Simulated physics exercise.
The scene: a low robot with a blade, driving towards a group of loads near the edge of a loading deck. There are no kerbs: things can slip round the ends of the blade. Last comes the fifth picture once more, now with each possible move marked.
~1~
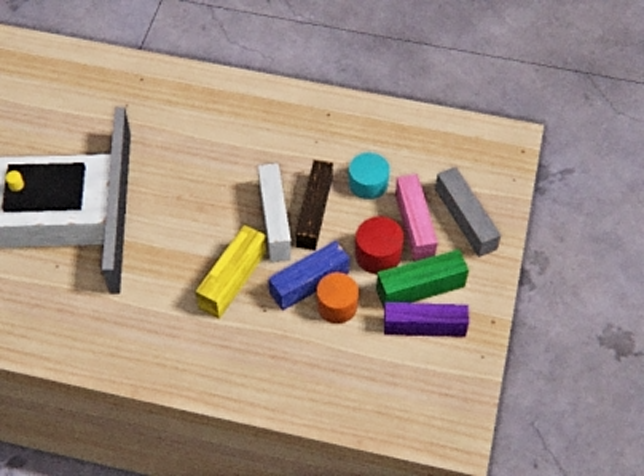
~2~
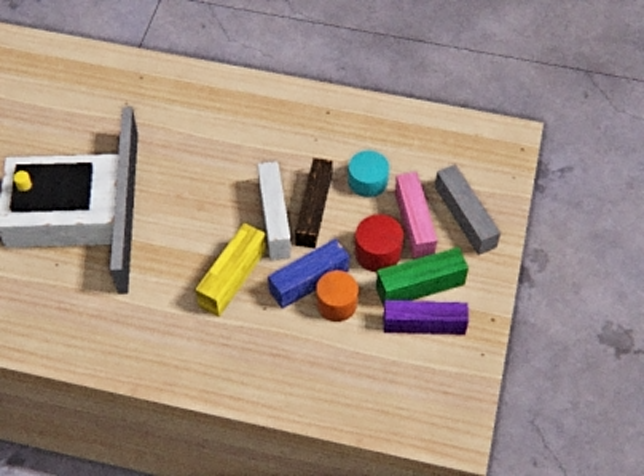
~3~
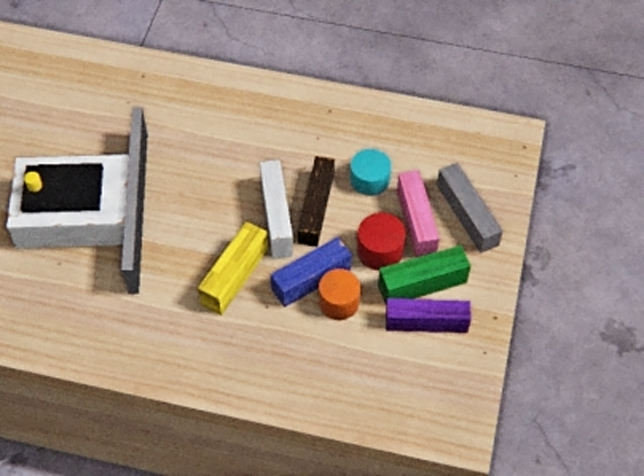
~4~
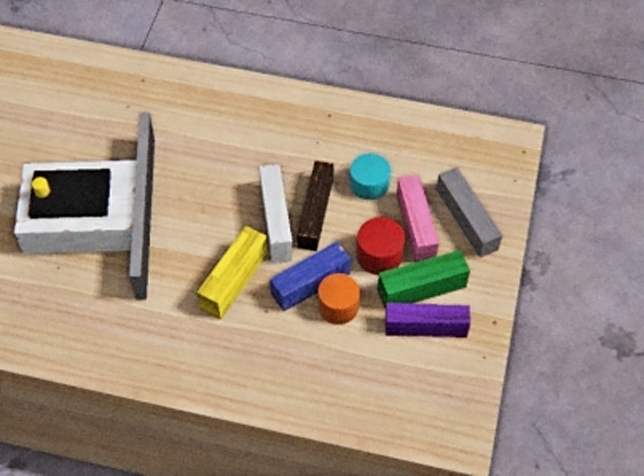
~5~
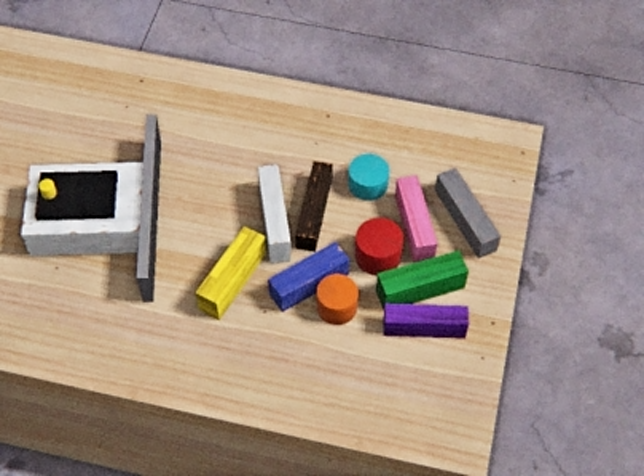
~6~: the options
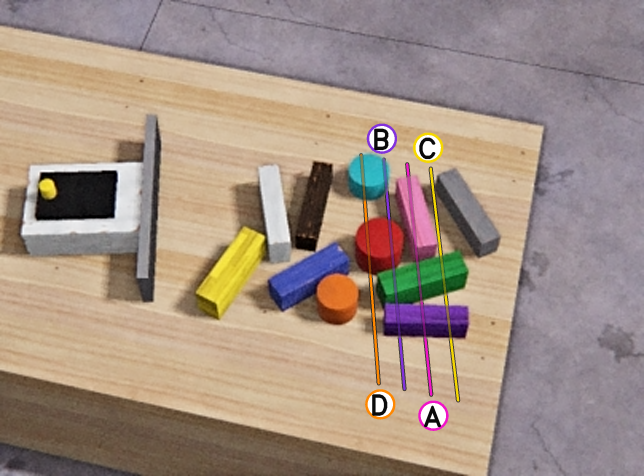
A low white robot with a grey blade across its front moved slowly a short way right across the wooden deck, while the colourful bars and round canisters ahead of it stayed put, untouched.
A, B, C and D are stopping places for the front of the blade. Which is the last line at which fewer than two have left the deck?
Up to line A.
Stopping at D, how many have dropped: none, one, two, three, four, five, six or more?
The count is none.
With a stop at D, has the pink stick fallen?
No.
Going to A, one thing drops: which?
It is the purple stick.
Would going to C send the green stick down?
Yes.
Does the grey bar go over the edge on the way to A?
No.
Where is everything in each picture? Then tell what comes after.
Orange canister (338, 298); purple stick (426, 320); black bar (315, 205), in the first frame.
Robot (58, 186); green stick (422, 277), in the second frame.
Robot (69, 187); grey bar (469, 207), in the third frame.
Robot (77, 192); blue bar (310, 276), in the fourth frame.
Robot (83, 194); yellow stick (232, 273); red canister (379, 247); orange canister (337, 300), in the fifth frame.
On the marked copy, A at (419, 272); B at (394, 267); C at (444, 277); D at (370, 262).
Following A. Soon after the start, robot (178, 213); yellow stick (261, 276); blue bar (314, 277).
Later, robot (275, 233); purple stick (466, 330); grey bar (472, 211).
In the end, robot (351, 248); purple stick over the edge; green stick (500, 298); one fallen.
As for the rest, B is within the limit but short; C drops two; D is within the limit but short.
